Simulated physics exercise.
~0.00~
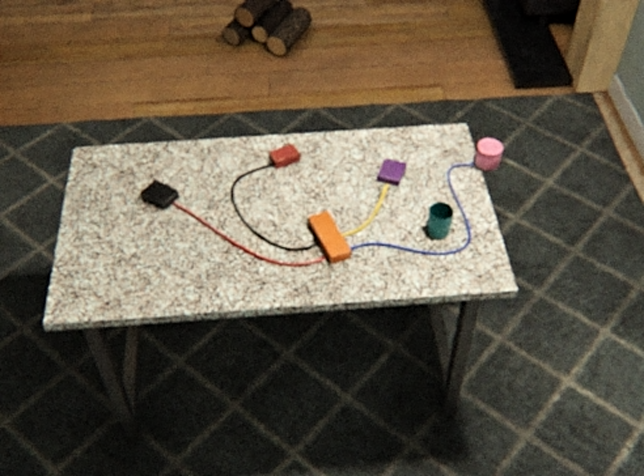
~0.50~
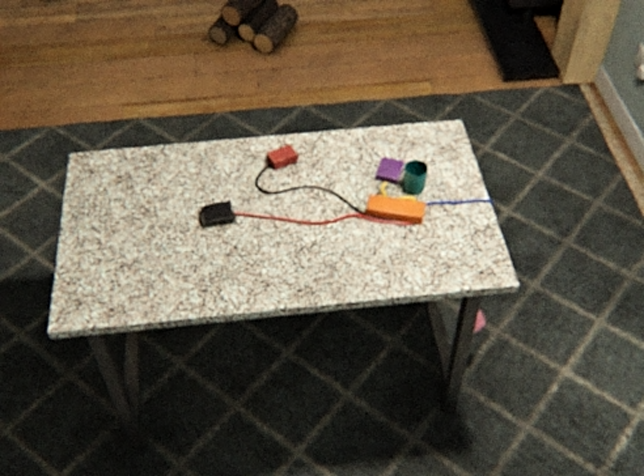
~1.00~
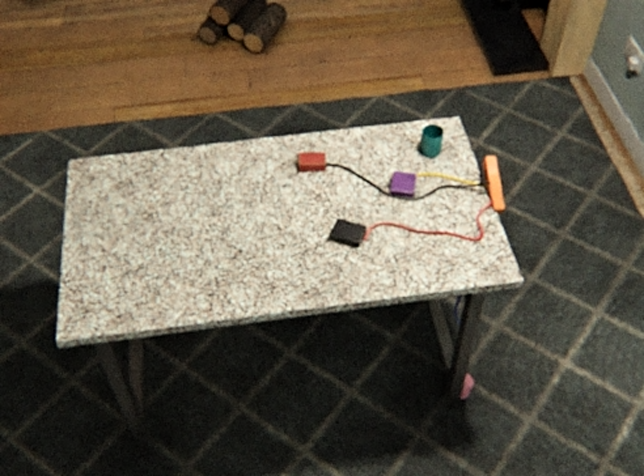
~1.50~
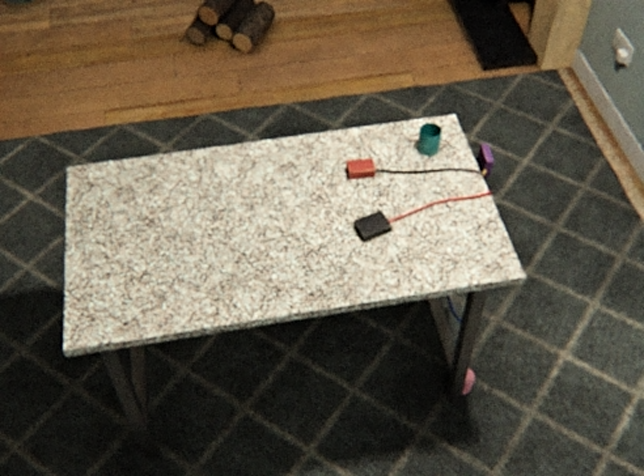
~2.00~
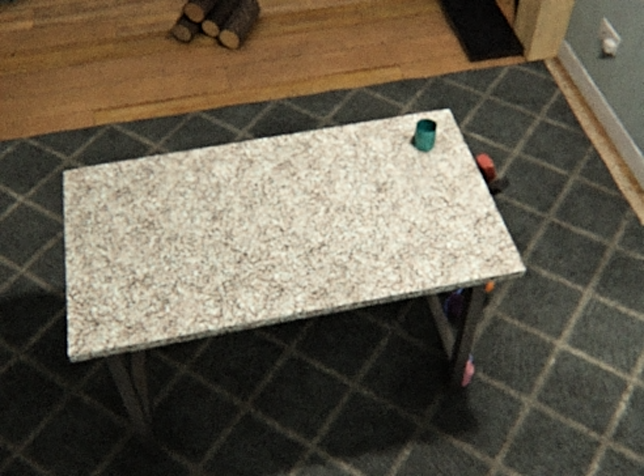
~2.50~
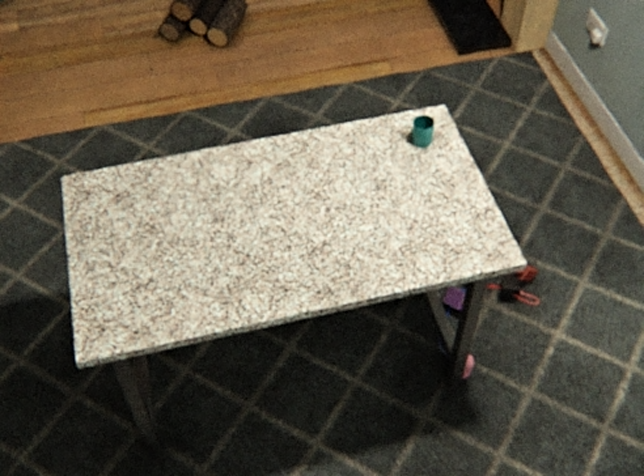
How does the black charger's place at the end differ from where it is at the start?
It starts on the left part of the tabletop, and by the end it is off the table, down beside the right end.
At first, a pink speaker tips over the right edge of a speckled table, joined by a blue cable to an orange power strip with three other devices attached. As the speaker drops, the strip slides right and the black charger trails after it, while the teal cup shifts toward the back. The strip then tips over the right edge, with the red drive now sliding too. The purple phone follows it over. Finally the red drive and black charger go over the same edge, leaving only the teal cup on top, near the back right corner.
